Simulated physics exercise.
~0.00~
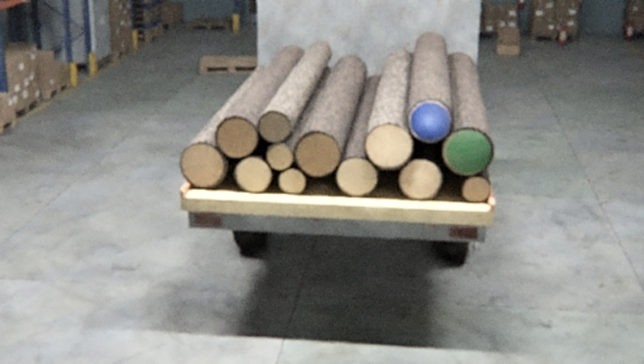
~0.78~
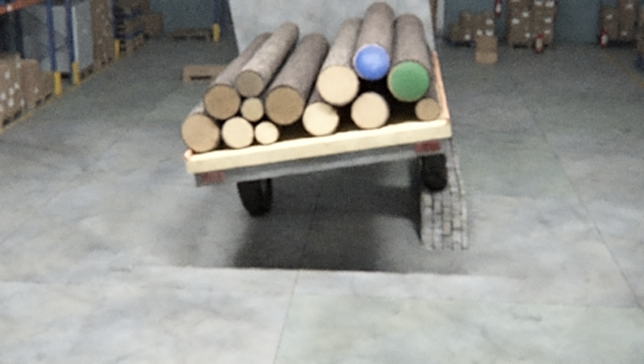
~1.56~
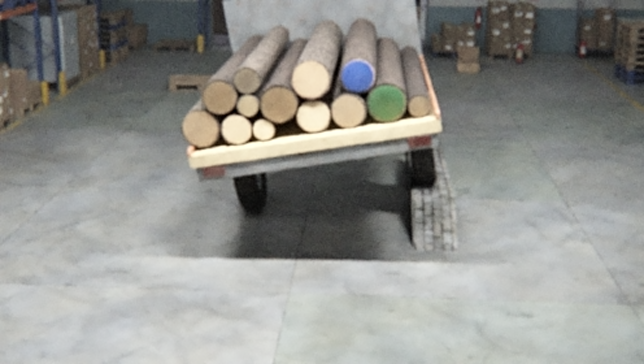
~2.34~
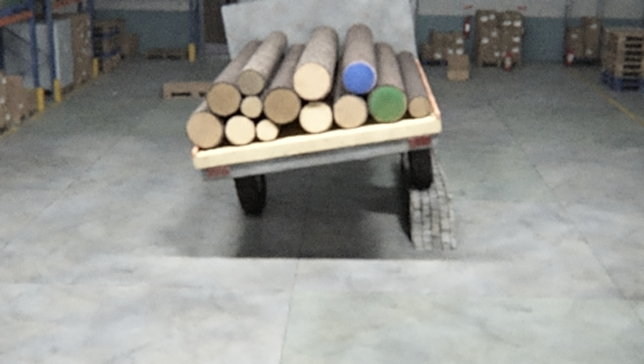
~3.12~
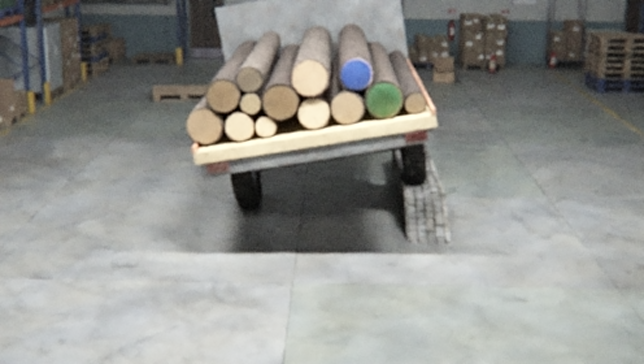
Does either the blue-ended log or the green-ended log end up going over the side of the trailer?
No, both stay aboard. The blue-ended log ends up resting on other logs, and the green-ended one lies on the deck towards the right side.
